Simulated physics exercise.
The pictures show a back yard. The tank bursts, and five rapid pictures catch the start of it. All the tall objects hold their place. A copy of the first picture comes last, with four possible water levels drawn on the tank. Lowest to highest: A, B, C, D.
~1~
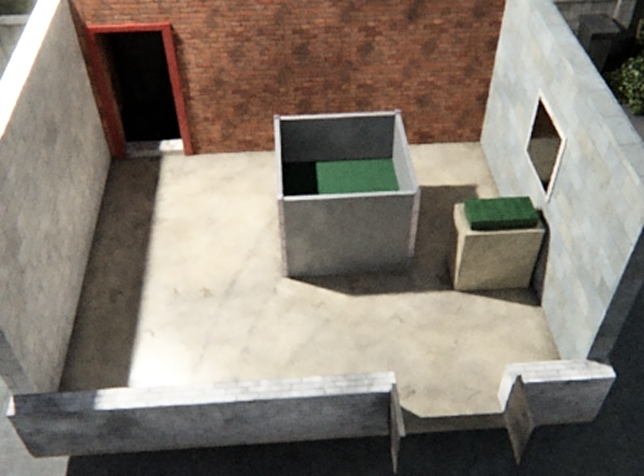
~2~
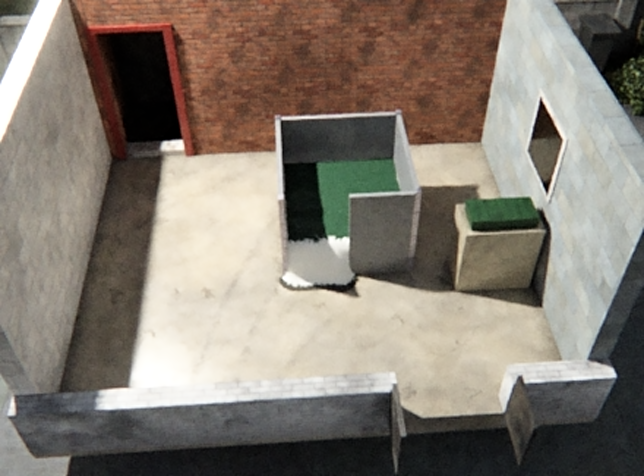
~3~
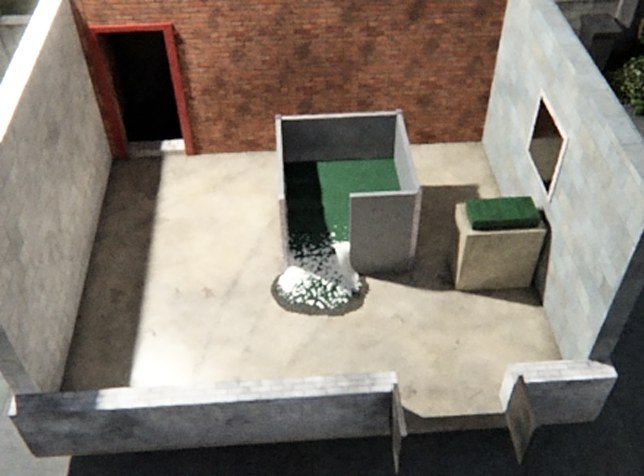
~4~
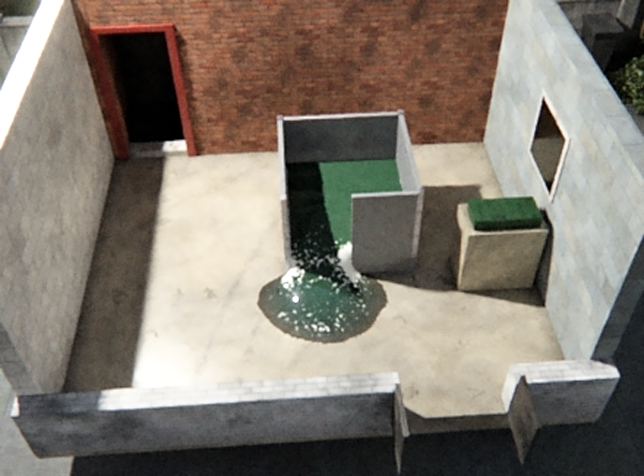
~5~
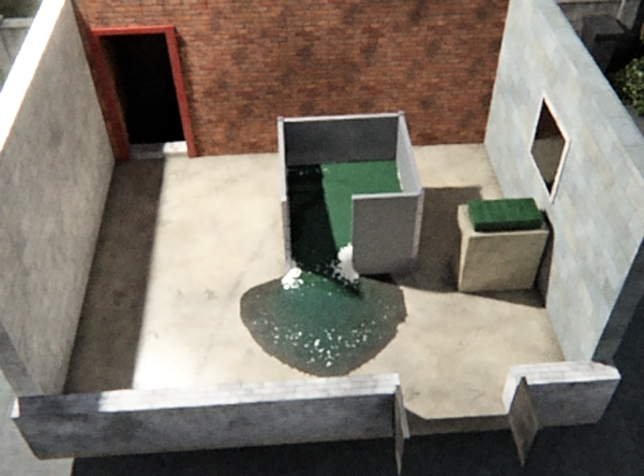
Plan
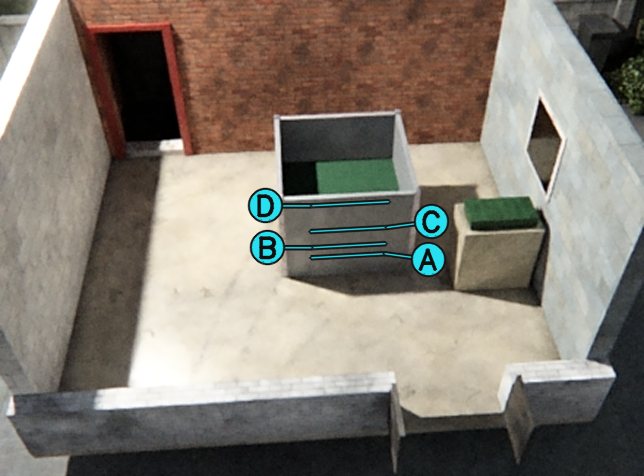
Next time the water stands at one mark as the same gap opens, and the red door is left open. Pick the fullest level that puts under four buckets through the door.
C is the one.
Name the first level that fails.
It is D.
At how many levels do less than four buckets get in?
Three of the four.
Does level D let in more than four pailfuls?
Yes.
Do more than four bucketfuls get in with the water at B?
No, that is safe.
On the marked copy, A at (348, 255); B at (348, 245); C at (348, 229); D at (349, 203); from the bottom up A, B, C, D.
With A, nothing gets over.
With B, nothing gets over.
With C, a splash gets over, under a bucket.
With D, about 11 bucketfuls get in.
